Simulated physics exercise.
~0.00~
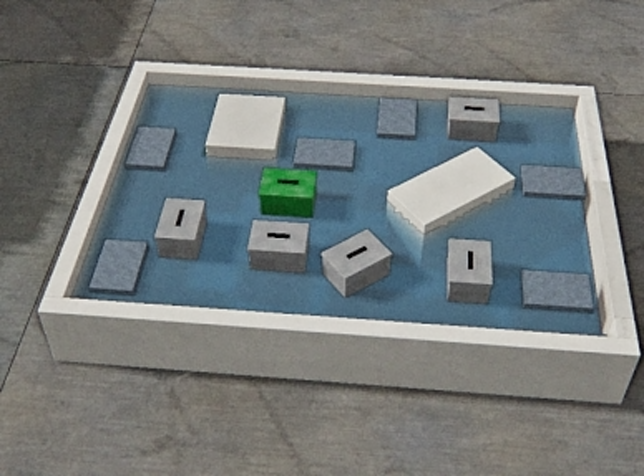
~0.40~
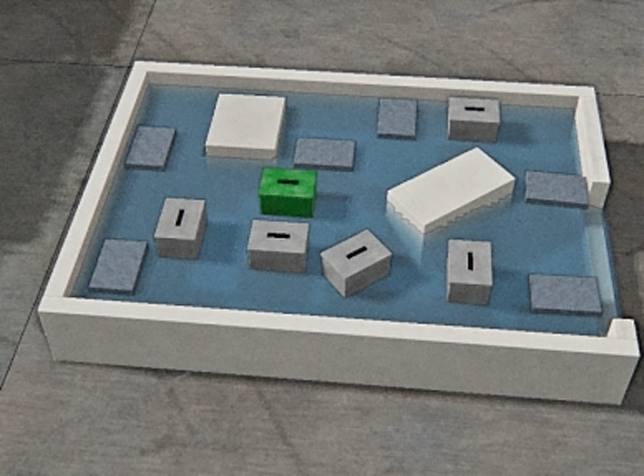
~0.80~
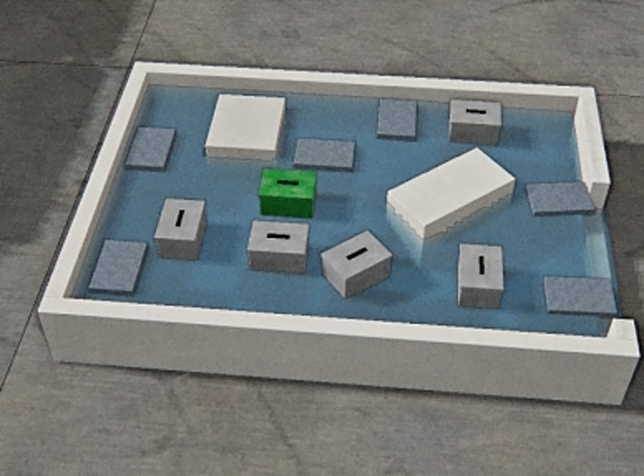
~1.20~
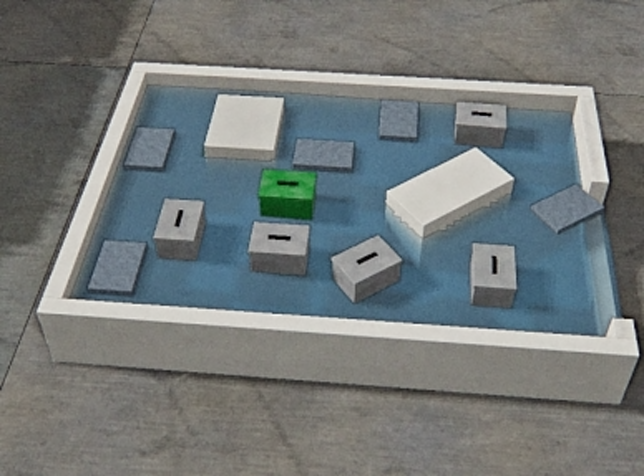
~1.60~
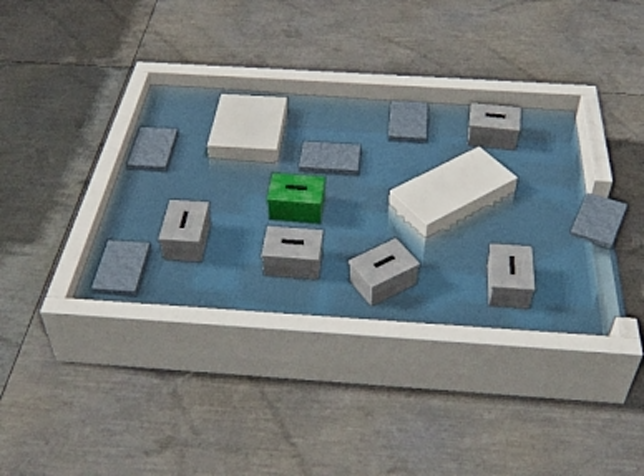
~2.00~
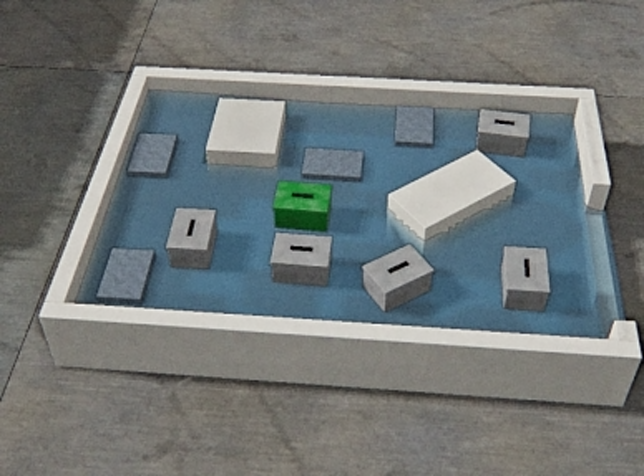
The clip opens on a walled pool holding a green tote, grey totes, flat blue-grey floats and two white blocks. The upper part of a right-hand wall section comes away, and the two nearest floats leave through the gap, one after the other, as the totes drift slightly rightward, the green one late.
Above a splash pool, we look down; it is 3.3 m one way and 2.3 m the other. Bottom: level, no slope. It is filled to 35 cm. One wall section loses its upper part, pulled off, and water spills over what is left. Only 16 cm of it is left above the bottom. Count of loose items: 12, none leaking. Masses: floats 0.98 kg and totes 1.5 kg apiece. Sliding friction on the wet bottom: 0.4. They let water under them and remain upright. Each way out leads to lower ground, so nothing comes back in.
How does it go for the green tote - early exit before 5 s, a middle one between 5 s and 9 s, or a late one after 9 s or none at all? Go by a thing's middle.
It is missing at neither time.
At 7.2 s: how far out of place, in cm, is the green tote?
50 cm, give or take.
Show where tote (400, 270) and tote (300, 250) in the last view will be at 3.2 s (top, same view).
(444, 274) and (329, 256), roughly.
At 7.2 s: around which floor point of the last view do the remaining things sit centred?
The average lands around (355, 253).
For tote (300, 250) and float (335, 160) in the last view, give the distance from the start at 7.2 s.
In turn: 80 cm, 20 cm.
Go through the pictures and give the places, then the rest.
The green tote at (288, 183) floats; 35 cm deep round most things; 0 of 12 have shifted, in the first frame.
The green tote at (288, 183), afloat; 35 cm deep round most things; 1 of 12 have shifted, in the second frame.
The green tote at (288, 183) floats; 35 cm deep round most things; 3 of 12 have shifted, in the third frame.
The green tote at (288, 184), afloat; 34 cm deep round most things; 5 of 12 have shifted, in the fourth frame.
The green tote at (296, 188), afloat, 5 cm from its start; 32 cm deep round most things; 8 of 12 have shifted, in the fifth frame.
The green tote at (303, 196), afloat, 11 cm from its start; about 2240 L in view; 10 of 12 have shifted, in the sixth frame.
After 3.2 s the green tote is near (323, 201), 0.2 m from its start, afloat; 2 of 12 are out; 10 afloat.
After 7.2 s the green tote is near (356, 220), 0.5 m from its start, afloat; 3 of 12 are out; 9 afloat.
After 12.0 s the green tote is near (422, 252), 1.0 m from its start, afloat; 4 of 12 are out; 8 afloat.
After 16.0 s the green tote is near (478, 265), 1.3 m from its start, afloat; 4 of 12 are out; 8 afloat.
